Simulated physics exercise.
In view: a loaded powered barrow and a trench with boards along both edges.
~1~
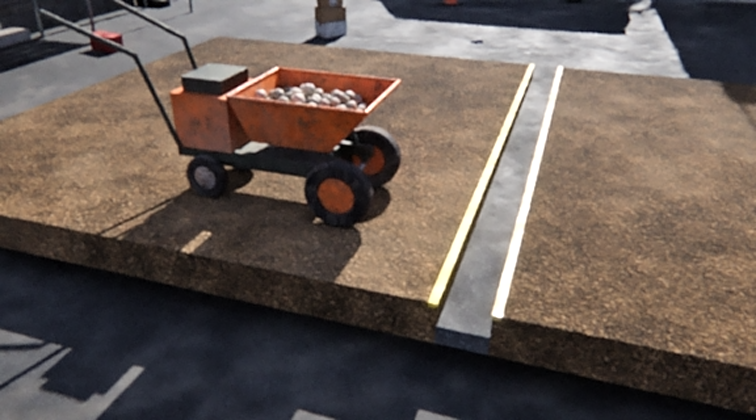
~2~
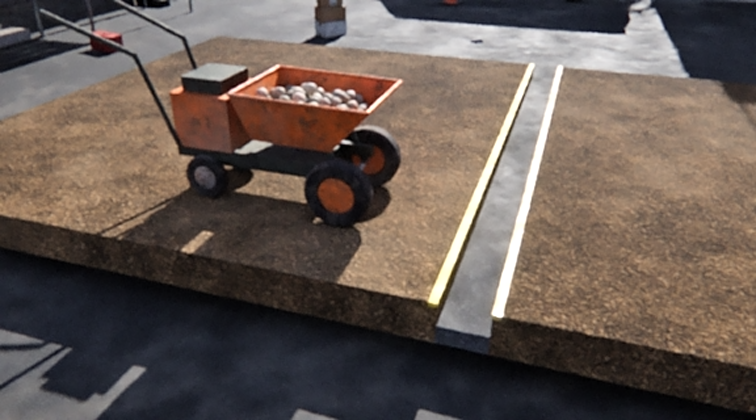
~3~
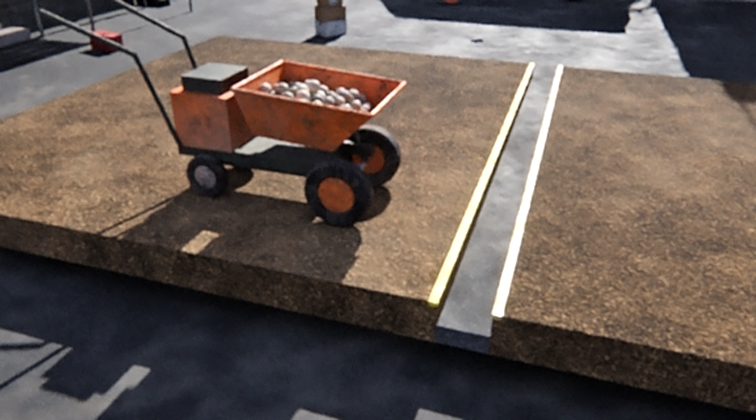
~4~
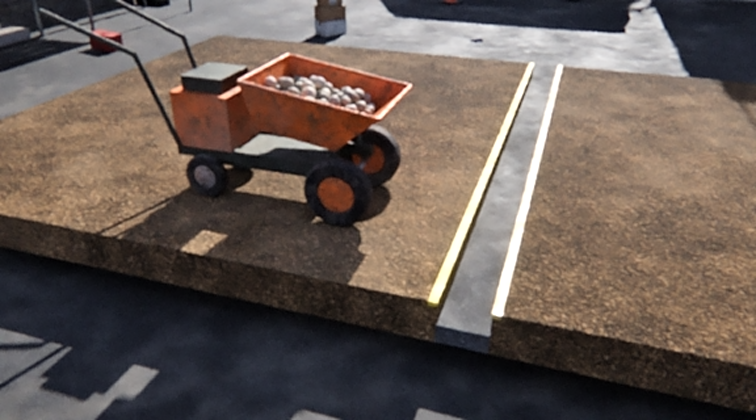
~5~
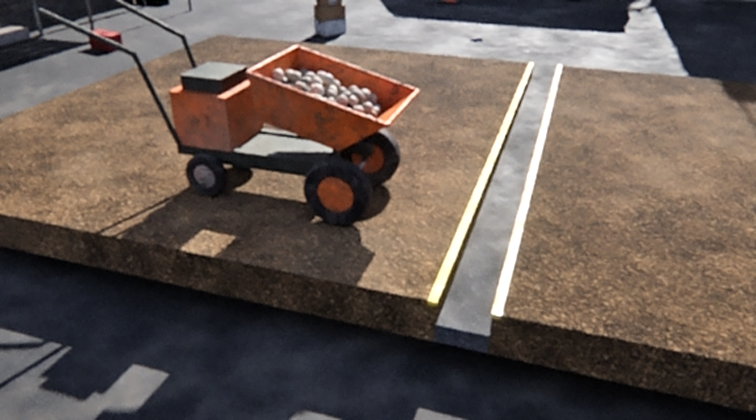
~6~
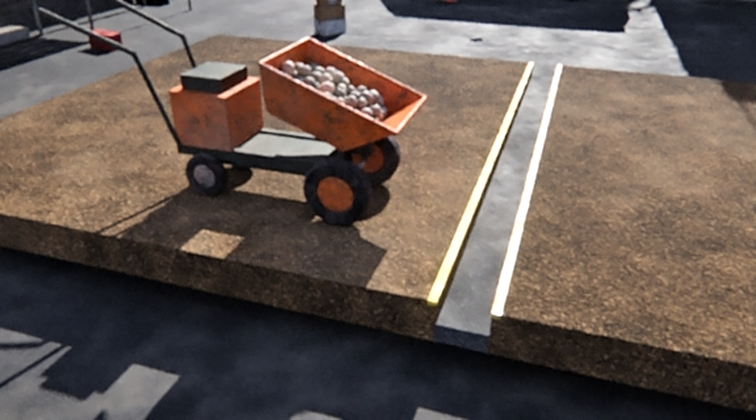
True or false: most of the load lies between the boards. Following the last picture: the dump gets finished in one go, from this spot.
True.
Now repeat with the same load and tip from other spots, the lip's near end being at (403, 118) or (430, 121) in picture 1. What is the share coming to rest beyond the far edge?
Around 20 and 70 per cent respectively.
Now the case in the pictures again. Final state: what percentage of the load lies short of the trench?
It works out to close to 25 per cent.
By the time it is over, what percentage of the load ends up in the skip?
Close to 0 in a hundred.
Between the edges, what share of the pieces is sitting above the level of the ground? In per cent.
I'd put it near 15 per cent.
Soon, skip tipped steeply; all in the skip.
A while on, skip tipped right over; about two thirds in the skip; about a quarter short of the trench; a small part in or heaped over the trench; a stray few falling.
Towards the end, skip tipped right over; a small part in the skip; about a quarter short of the trench; about two thirds in or heaped over the trench; a small part beyond it.
Finally, skip tipped right over; about a quarter short of the trench; about two thirds in or heaped over the trench; a small part beyond it.
